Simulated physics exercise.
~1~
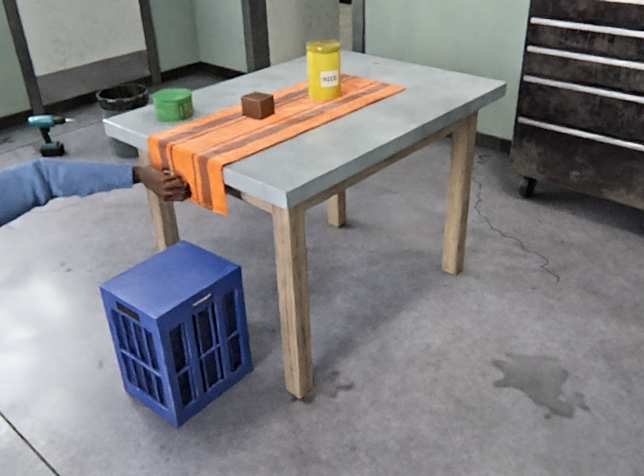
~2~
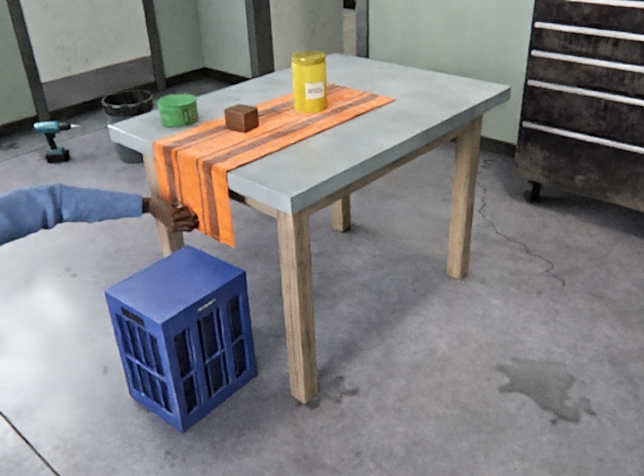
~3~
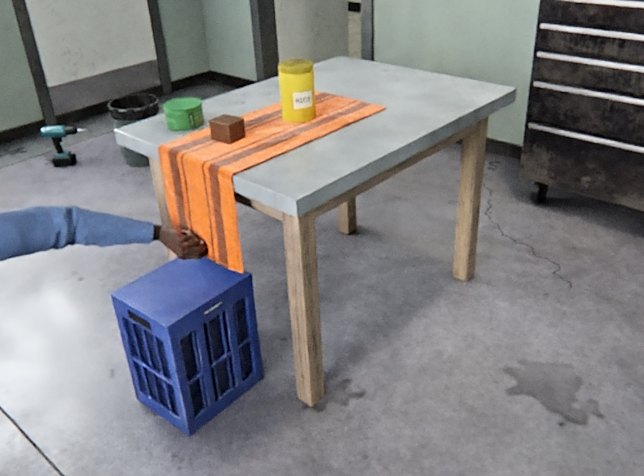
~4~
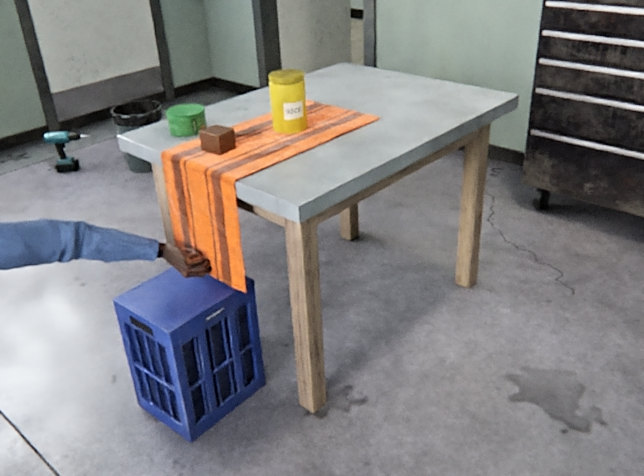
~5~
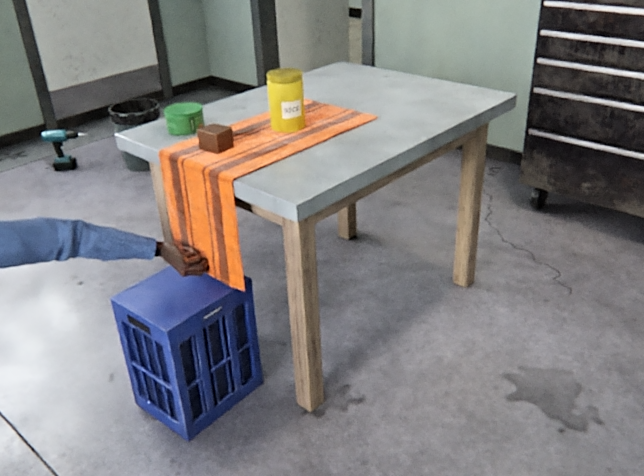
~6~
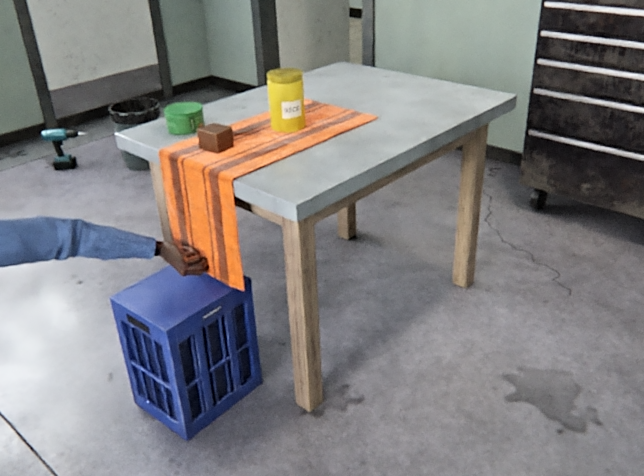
An orange striped cloth is drawn down over the table's edge by a hand, carrying a brown block and an upright yellow canister leftward while a green tub stays put. The hem comes to rest against the blue crate below, with all three objects still on the tabletop.
